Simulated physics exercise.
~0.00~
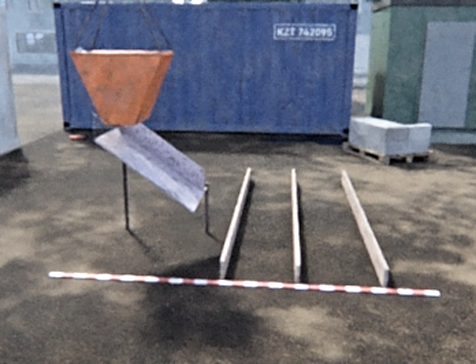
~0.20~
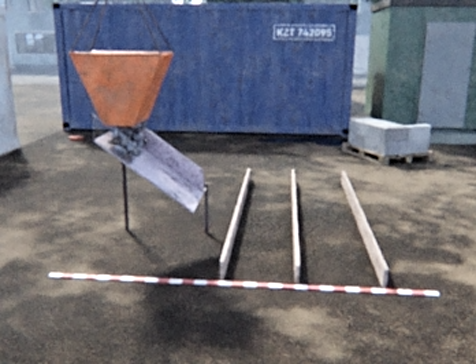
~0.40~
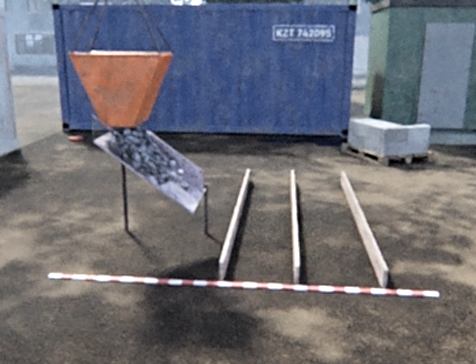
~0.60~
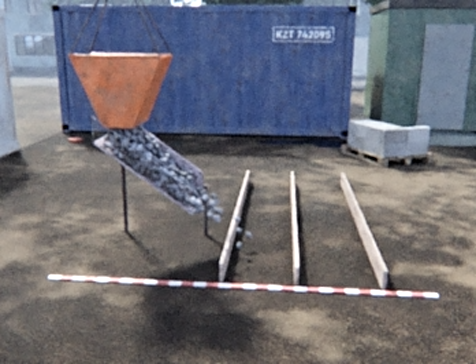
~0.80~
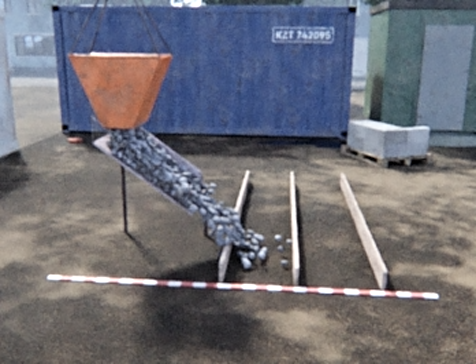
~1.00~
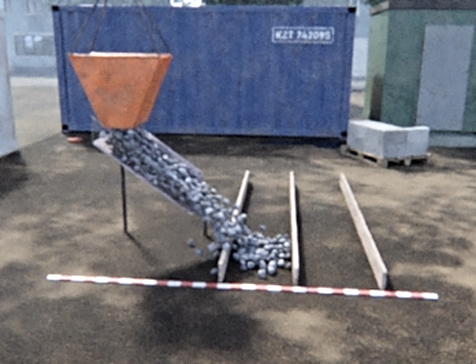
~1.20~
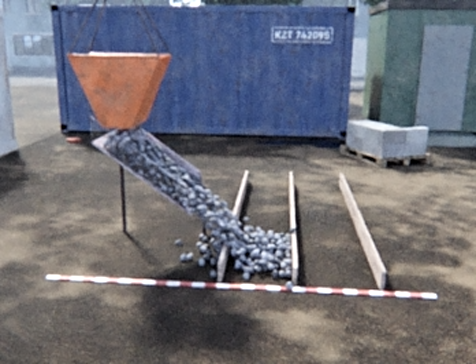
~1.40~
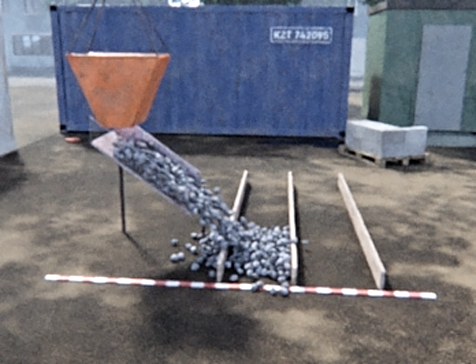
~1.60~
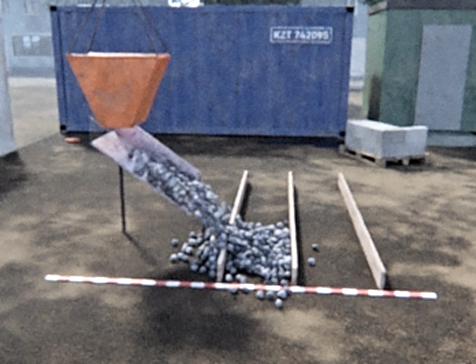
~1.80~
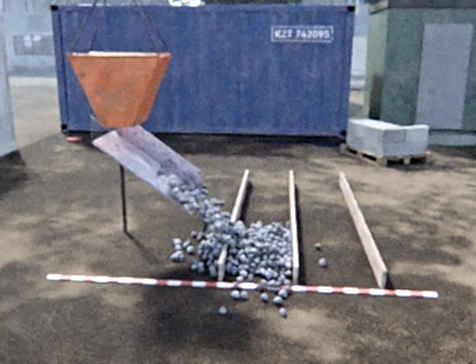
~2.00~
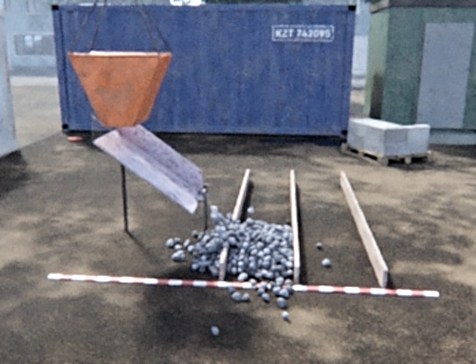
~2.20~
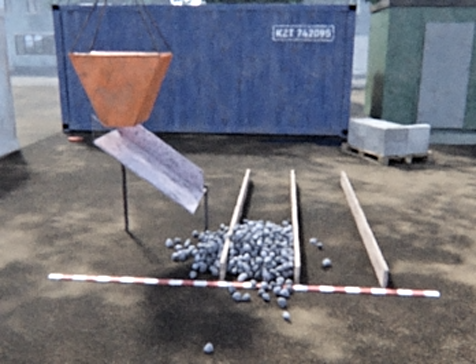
In the video, smooth grey stones pour from a hanging orange skip down a sloping steel chute toward planks on the ground, ending mostly piled in the left bay, with some left of it and a few scattered beyond, while the chute empties.
